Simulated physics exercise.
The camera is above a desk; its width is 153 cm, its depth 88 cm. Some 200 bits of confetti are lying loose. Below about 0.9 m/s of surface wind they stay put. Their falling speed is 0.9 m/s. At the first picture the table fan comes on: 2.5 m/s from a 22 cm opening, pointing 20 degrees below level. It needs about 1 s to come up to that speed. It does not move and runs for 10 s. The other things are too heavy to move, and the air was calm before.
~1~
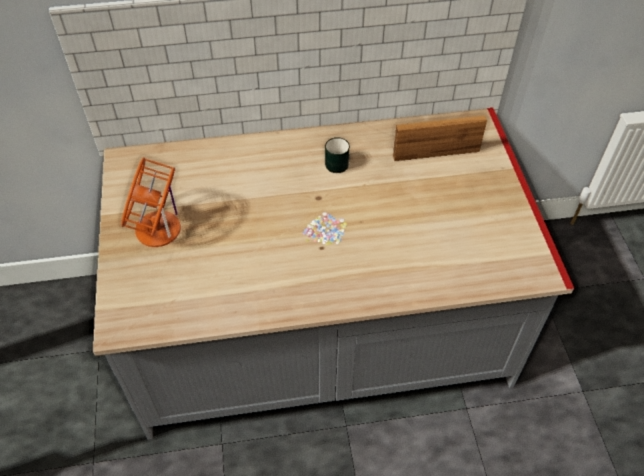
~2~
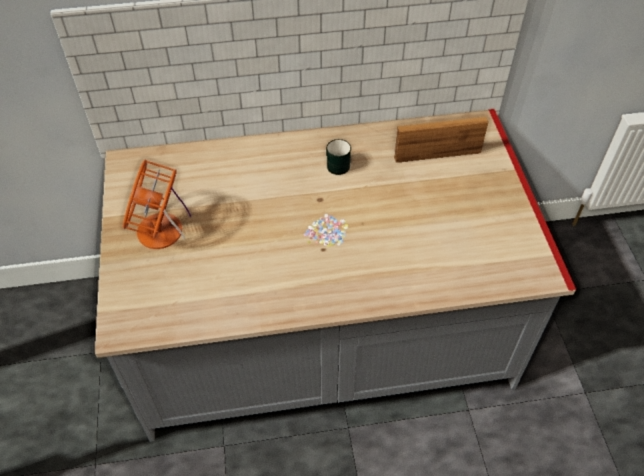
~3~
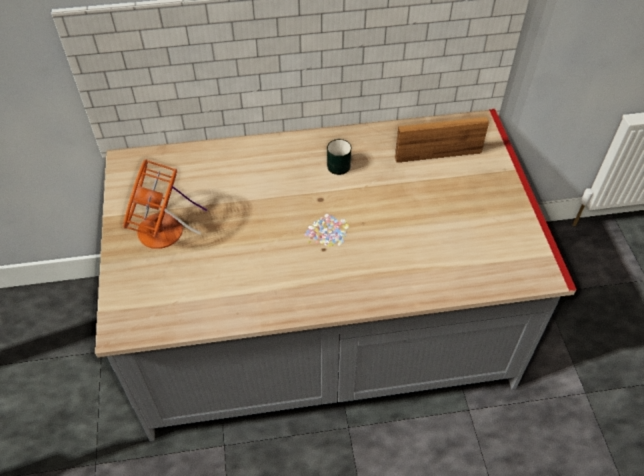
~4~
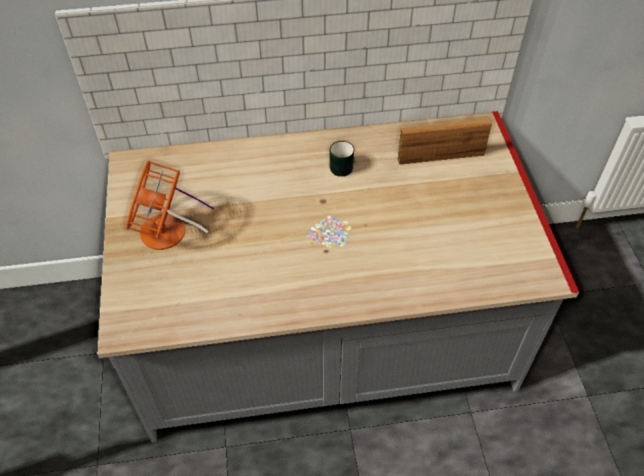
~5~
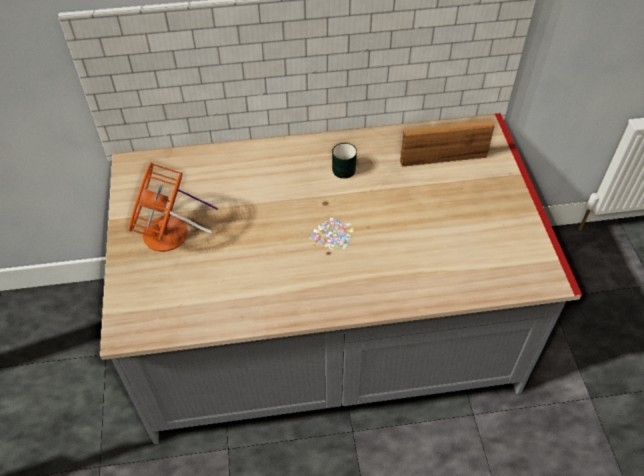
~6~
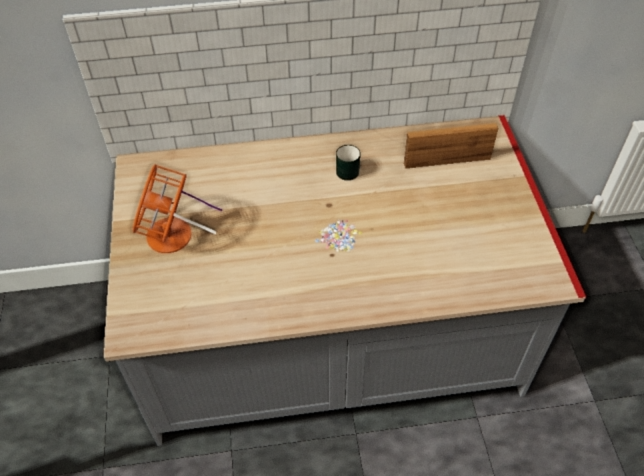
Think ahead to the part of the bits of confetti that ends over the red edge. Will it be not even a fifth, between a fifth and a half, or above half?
Of the bits of confetti, above half end over the red edge.
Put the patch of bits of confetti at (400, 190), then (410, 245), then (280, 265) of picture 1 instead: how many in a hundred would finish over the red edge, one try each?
In turn about 100 %, 100 %, 0 %.
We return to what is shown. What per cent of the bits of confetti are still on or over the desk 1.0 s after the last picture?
About 0 %.
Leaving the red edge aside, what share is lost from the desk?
Near 1 %.
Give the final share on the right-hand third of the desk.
Some 0 per cent.
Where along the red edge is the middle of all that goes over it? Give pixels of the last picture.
Near (552, 222).
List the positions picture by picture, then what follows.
The middle of the bits of confetti is near (324, 231), none has stirred yet and the mouth of the table fan is at (149, 197), in the first picture.
The middle of the bits of confetti is near (325, 233), none has stirred yet and the red edge is centred on (531, 190), in the second picture.
The middle of the bits of confetti is near (326, 232), none has stirred yet, the top of a mug is at (339, 147) and the top of a board is at (444, 124), in the third picture.
The middle of the bits of confetti is near (328, 234) and none has stirred yet, in the fourth picture.
The middle of the bits of confetti is near (330, 236) and none has stirred yet, in the fifth picture.
The middle of the bits of confetti is near (338, 237), the farthest in sight from the table fan is at (360, 233) and about 20 % have left their places, in the sixth picture.
Then, 1.0 s after the last picture, 99 % are over the red edge; 54 % have settled or left.
Then, 2.2 s after the last picture, 99 % are over the red edge; 100 % have settled or left.
Then, 4.6 s after the last picture, 99 % are over the red edge; 100 % have settled or left.
Then, 9.1 s after the last picture, at the end, 99 % are over the red edge.
